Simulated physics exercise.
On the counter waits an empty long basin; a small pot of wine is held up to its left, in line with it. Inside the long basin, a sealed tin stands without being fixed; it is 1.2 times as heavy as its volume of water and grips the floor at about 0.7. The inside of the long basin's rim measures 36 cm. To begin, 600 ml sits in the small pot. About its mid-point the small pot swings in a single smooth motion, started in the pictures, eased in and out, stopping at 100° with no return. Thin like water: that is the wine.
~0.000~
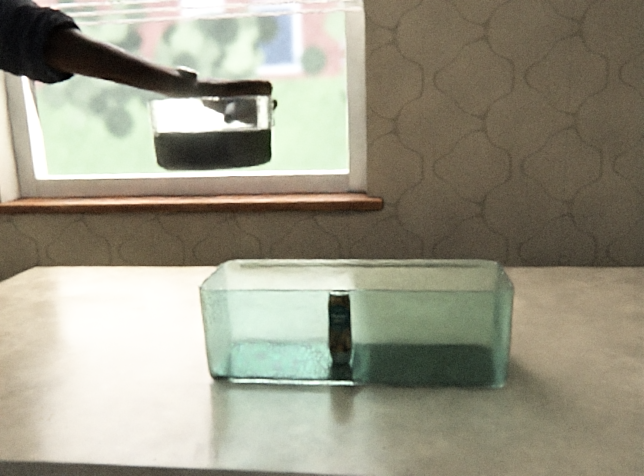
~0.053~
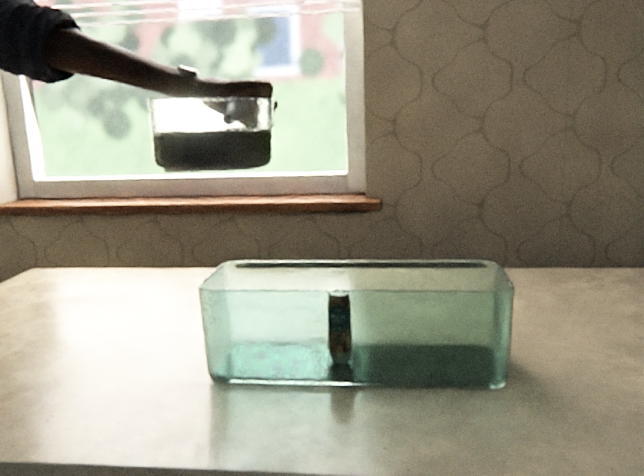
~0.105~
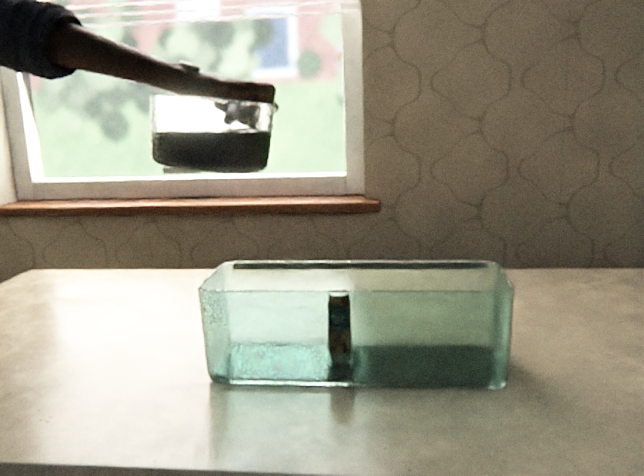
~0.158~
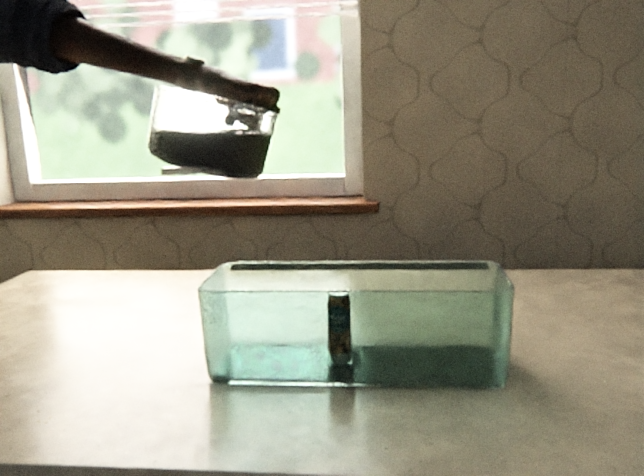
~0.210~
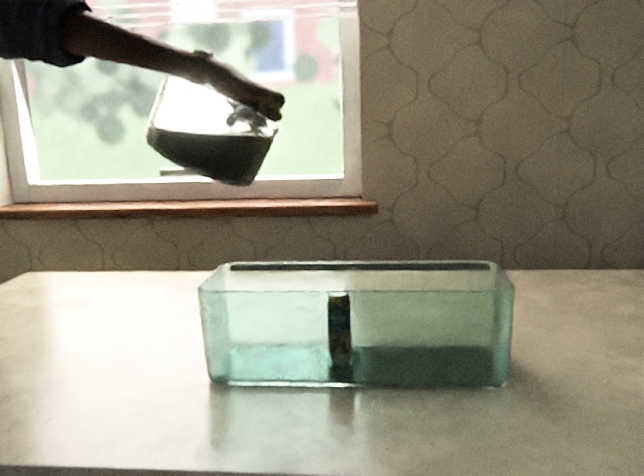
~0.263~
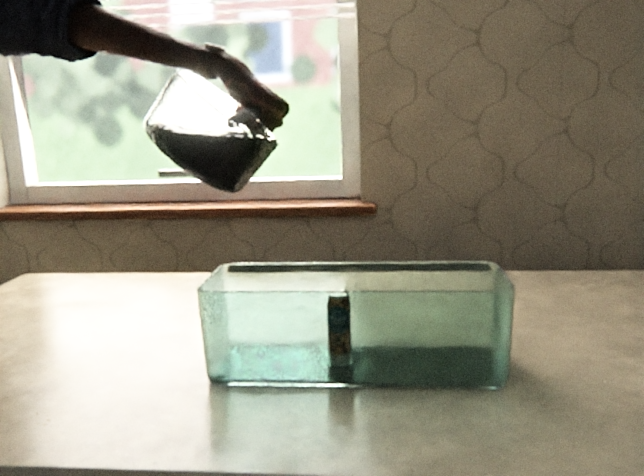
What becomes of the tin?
The tin is knocked over.
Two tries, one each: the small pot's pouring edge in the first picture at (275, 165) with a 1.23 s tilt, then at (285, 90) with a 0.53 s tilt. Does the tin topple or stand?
First it stays on its base; then it tips over.
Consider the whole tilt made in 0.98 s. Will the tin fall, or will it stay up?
Result: Tin upright.
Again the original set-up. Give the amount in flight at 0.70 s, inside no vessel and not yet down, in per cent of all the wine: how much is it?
Something like 12 per cent of the total.
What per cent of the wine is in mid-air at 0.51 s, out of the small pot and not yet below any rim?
Around 52 percent.
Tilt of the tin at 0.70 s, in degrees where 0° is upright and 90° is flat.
Measured tilt, approx.: 0 degrees.
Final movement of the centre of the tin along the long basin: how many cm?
The middle of the tin ends some 8.0 cm along the basin.
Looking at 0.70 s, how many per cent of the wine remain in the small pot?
About 12 per cent.
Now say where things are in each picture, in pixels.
In the first frame, it leans 0°; its right rim is at (270, 99); the wine meets the walls at (161, 132) and (269, 129); the long basin's rim runs from (212, 275) to (506, 276); the tin's top is at (339, 295).
In the second frame, it leans 2°; its right rim is at (270, 101); the wine meets the walls at (160, 132) and (269, 129).
In the third frame, it leans 7°; its right rim is at (273, 107); the wine meets the walls at (160, 131) and (269, 131).
In the fourth frame, it leans 16°; its right rim is at (275, 118); the wine meets the walls at (157, 131) and (271, 133).
In the fifth frame, it leans 27°; its right rim is at (277, 131); the wine meets the walls at (155, 128) and (273, 134).
In the sixth frame, it leans 40°; its right rim is at (276, 146); the wine meets the walls at (155, 123) and (277, 138).
Then, 0.51 s in, the tilt is 95° and 33 per cent is still to pour; the tin stands where it began.
Then, 0.70 s in, the tilt is 100° and 11 per cent is still to pour; the tin stands 2 cm from where it began.
Then, 0.89 s in, the tilt is 100° and 2 per cent is still to pour; the tin leans 49°.
Then, 1.10 s in, the tilt is 100° and 0 per cent is still to pour; the tin lies on its side.
Finally, the tin lies on its side.
